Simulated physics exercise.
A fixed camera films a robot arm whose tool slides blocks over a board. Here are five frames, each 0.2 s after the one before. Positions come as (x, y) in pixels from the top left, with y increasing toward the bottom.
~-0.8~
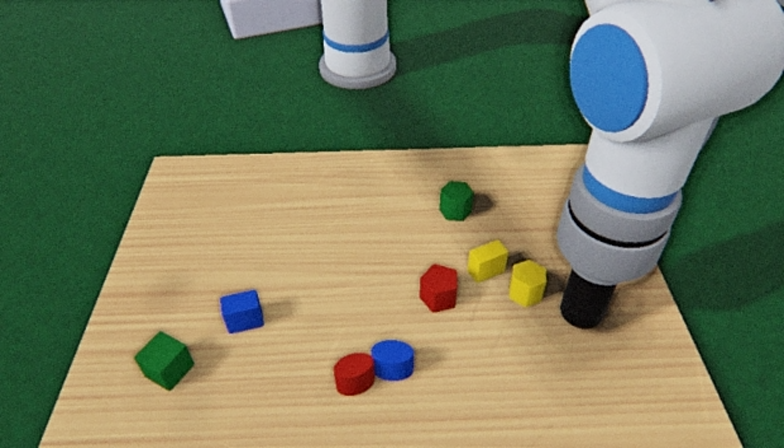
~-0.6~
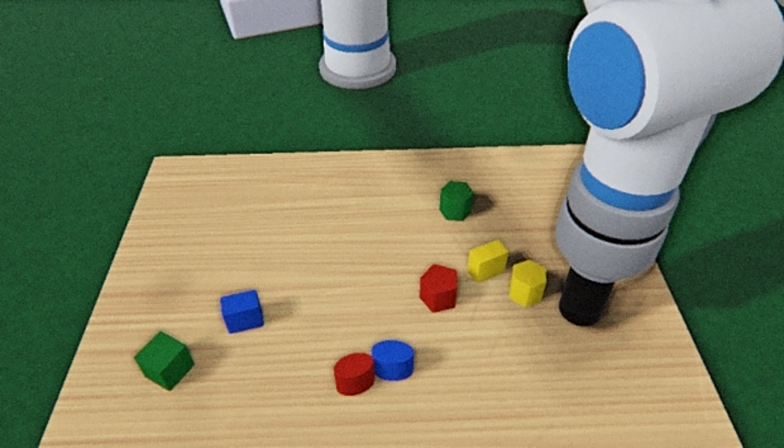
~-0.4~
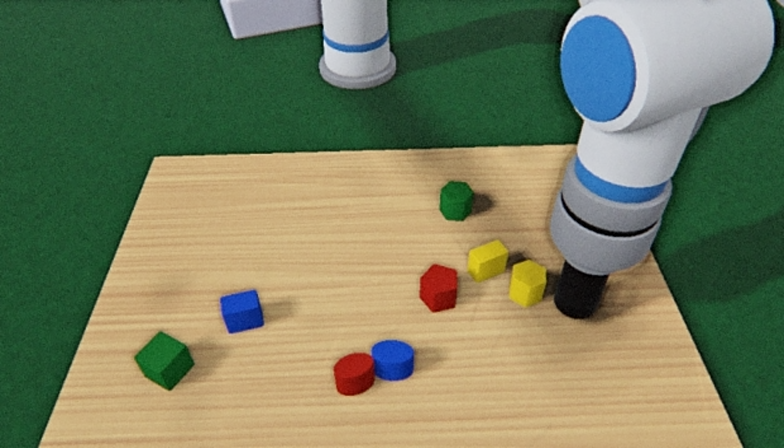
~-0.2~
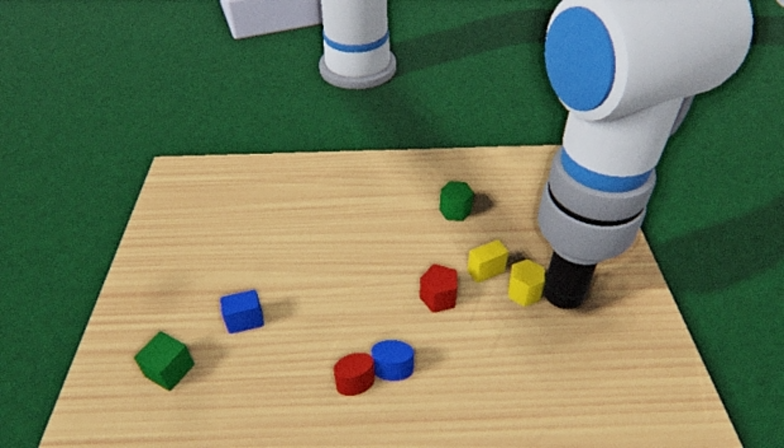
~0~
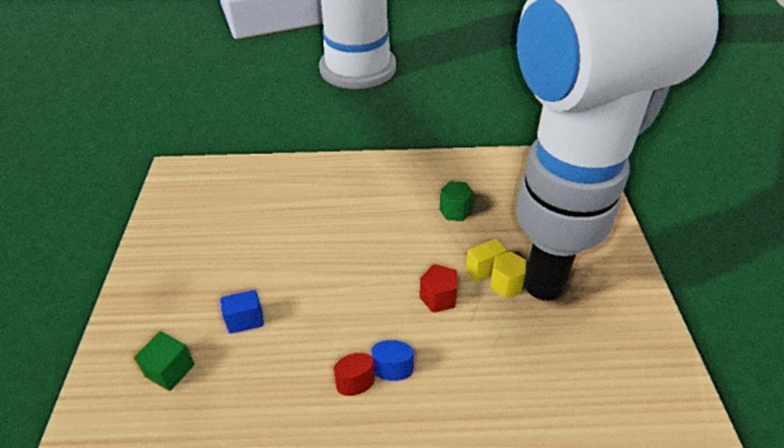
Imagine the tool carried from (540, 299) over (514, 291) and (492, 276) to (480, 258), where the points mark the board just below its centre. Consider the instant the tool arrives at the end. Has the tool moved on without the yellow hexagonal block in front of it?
No, I don't think so.
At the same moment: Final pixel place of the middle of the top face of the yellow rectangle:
Most likely (437, 210).
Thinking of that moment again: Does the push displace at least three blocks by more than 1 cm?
That would be a no.
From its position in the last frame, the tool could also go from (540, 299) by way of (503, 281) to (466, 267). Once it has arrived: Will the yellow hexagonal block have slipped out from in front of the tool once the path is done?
Answer: No.
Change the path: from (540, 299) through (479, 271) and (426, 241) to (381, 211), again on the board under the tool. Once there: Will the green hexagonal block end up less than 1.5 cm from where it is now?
Yes, it checks out.
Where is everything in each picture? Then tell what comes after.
In the first picture, tool's lower end (581, 313); red five-sided block (440, 278); yellow rectangle (489, 251); yellow hexagonal block (530, 273).
In the second picture, tool (579, 311); blocks still.
In the third picture, tool (574, 304); blocks still.
In the fourth picture, tool (563, 294); blocks still.
In the fifth picture, tool (544, 286); red five-sided block (440, 278); yellow rectangle (487, 250); yellow hexagonal block (510, 264).
The first path, step by step. Halfway along, tool (504, 271); yellow rectangle (461, 230); yellow hexagonal block (477, 246), turned 30° clockwise.
At the end, tool (481, 245); red five-sided block still; yellow rectangle (437, 210), turned 30° anticlockwise; yellow hexagonal block (454, 222), turned 25° clockwise.
